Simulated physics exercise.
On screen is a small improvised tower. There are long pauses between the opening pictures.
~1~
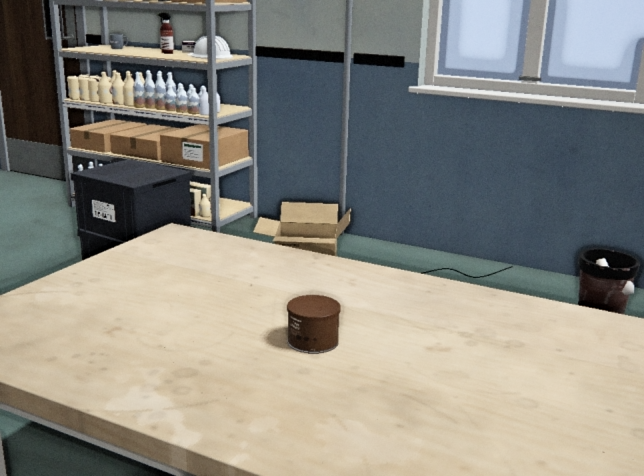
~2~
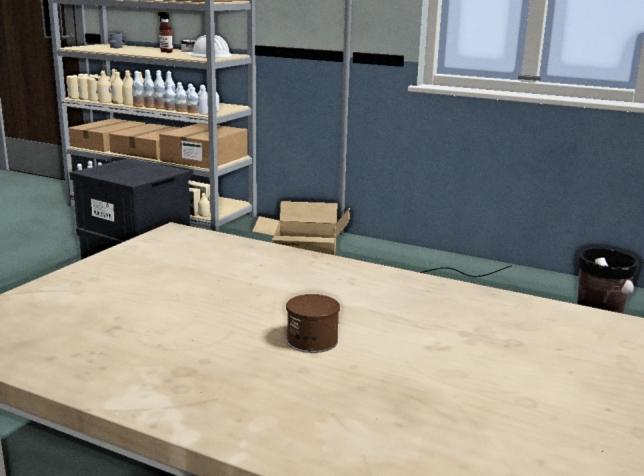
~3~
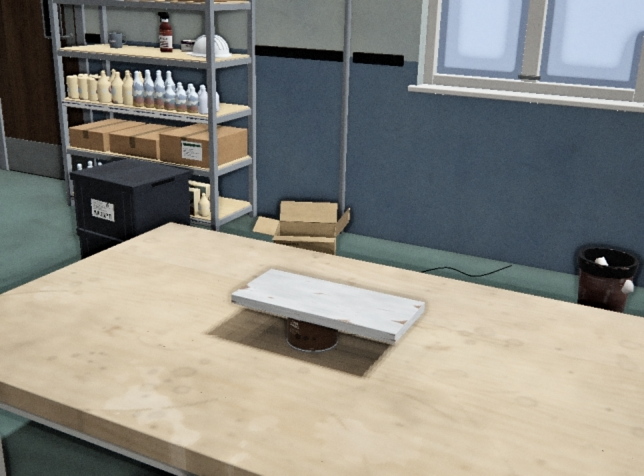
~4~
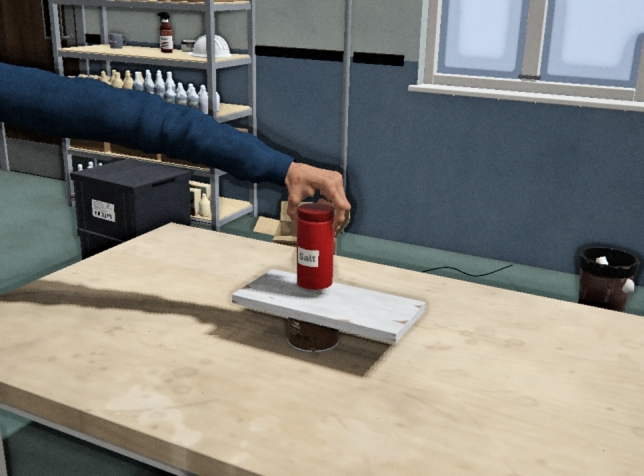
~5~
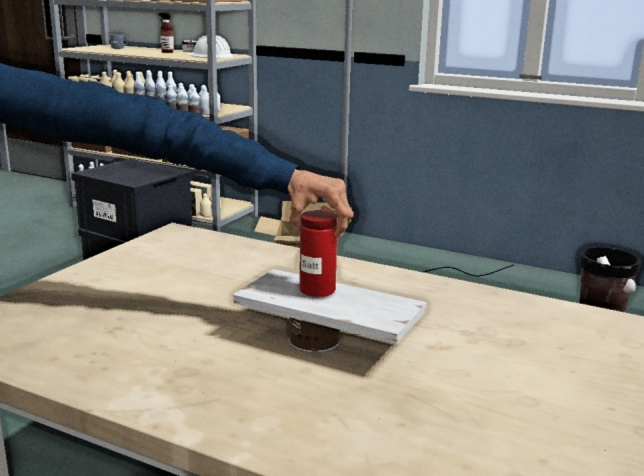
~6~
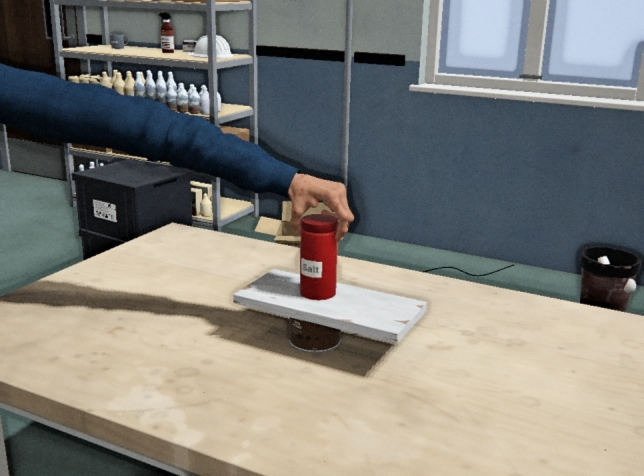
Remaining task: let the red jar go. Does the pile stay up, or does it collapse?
It stays up.
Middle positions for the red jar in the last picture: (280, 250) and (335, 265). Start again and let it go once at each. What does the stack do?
First, it stays up; second, it stays up.
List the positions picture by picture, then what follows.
In the first frame, the last thing is not in view yet; brown tub (313, 324).
In the second frame, the last thing is not in view yet; brown tub (313, 323).
In the third frame, the last thing is not in view yet.
In the fourth frame, coming down; red jar (315, 246).
In the fifth frame, coming down; red jar (318, 253).
In the sixth frame, in place under the hand; red jar (319, 257).
Then, 0.20 s later than the last frame, all is still.
Then, 0.40 s later than the last frame, red jar resting near (319, 257).
When it is over, all 3 as before. End places, in pixels of the last picture, red jar near (319, 257). The stack holds.
